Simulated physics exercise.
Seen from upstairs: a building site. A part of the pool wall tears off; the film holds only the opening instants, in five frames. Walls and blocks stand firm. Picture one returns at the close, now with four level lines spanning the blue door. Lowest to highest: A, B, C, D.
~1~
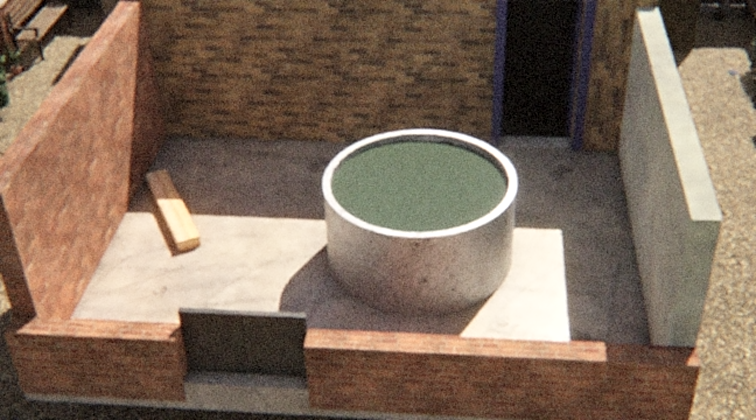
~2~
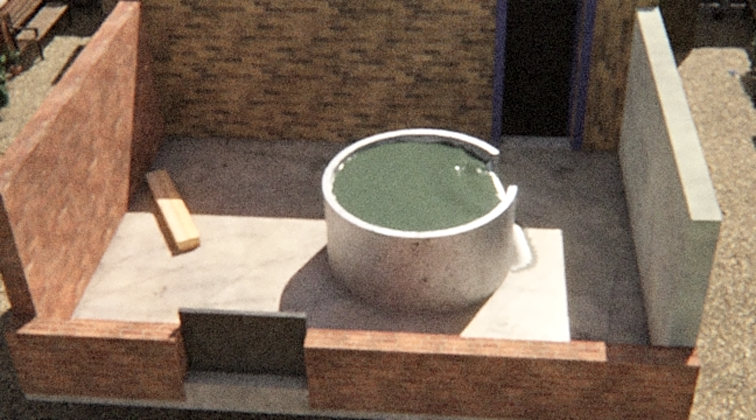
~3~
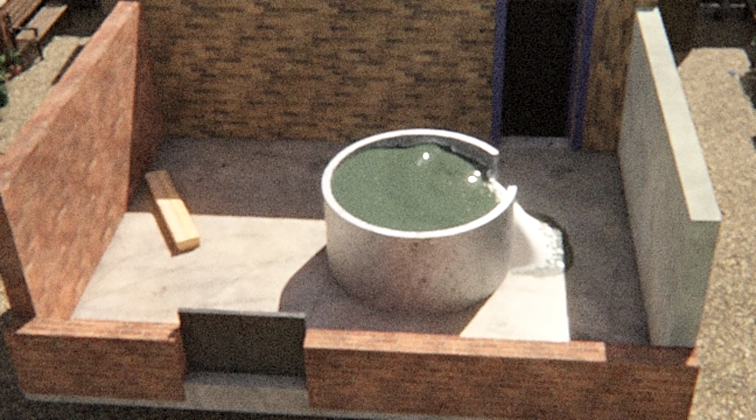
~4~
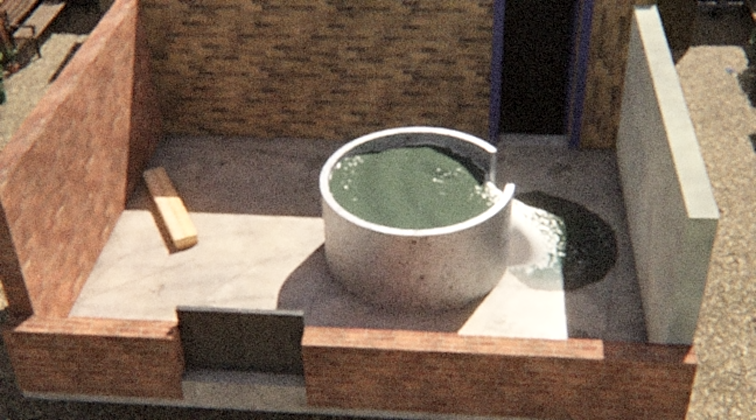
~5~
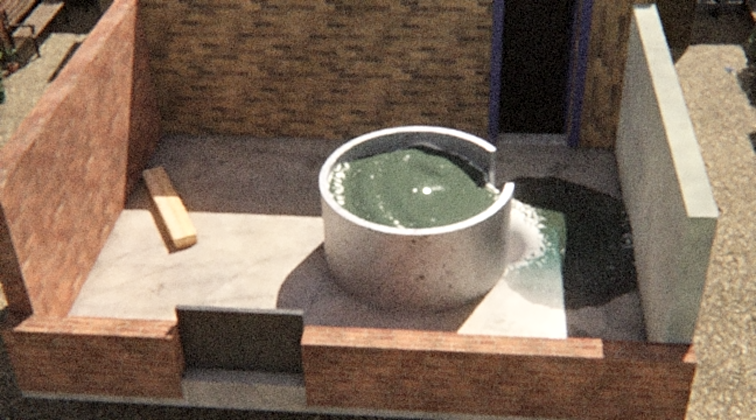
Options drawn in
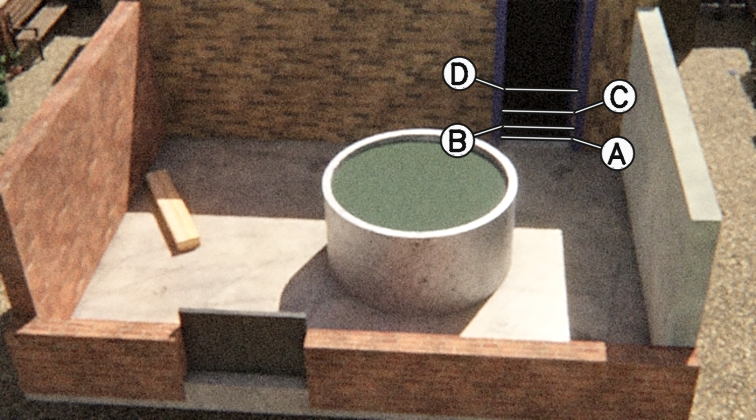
At a building site seen from above, a gap opened in the right side of a round pool of green water, and water poured out, spreading a dark puddle across the ground toward the right wall.
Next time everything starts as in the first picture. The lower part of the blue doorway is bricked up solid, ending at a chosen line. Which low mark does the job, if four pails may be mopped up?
Take B.
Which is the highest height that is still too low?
A.
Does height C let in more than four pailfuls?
No, not at all.
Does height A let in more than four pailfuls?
Yes.
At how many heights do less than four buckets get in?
Three of them.
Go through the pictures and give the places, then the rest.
In the first frame, water in the pool at rest, its middle at (419, 186); foot of the blue doorway at (536, 148); shut gate at (244, 322).
In the second frame, front seen at (519, 265), 1 % of the ground wet.
In the third frame, front seen at (558, 268), 3 % of the ground wet.
In the fourth frame, front seen at (601, 224), 8 % of the ground wet.
In the fifth frame, front seen at (624, 206), 13 % of the ground wet.
On the marked copy, A at (536, 138); B at (537, 127); C at (538, 111); D at (540, 89); from the bottom up A, B, C, D.
Choosing A, about 9 bucketfuls get in.
Choosing B, a splash gets over, under a bucket.
Choosing C, nothing gets over.
Choosing D, nothing gets over.
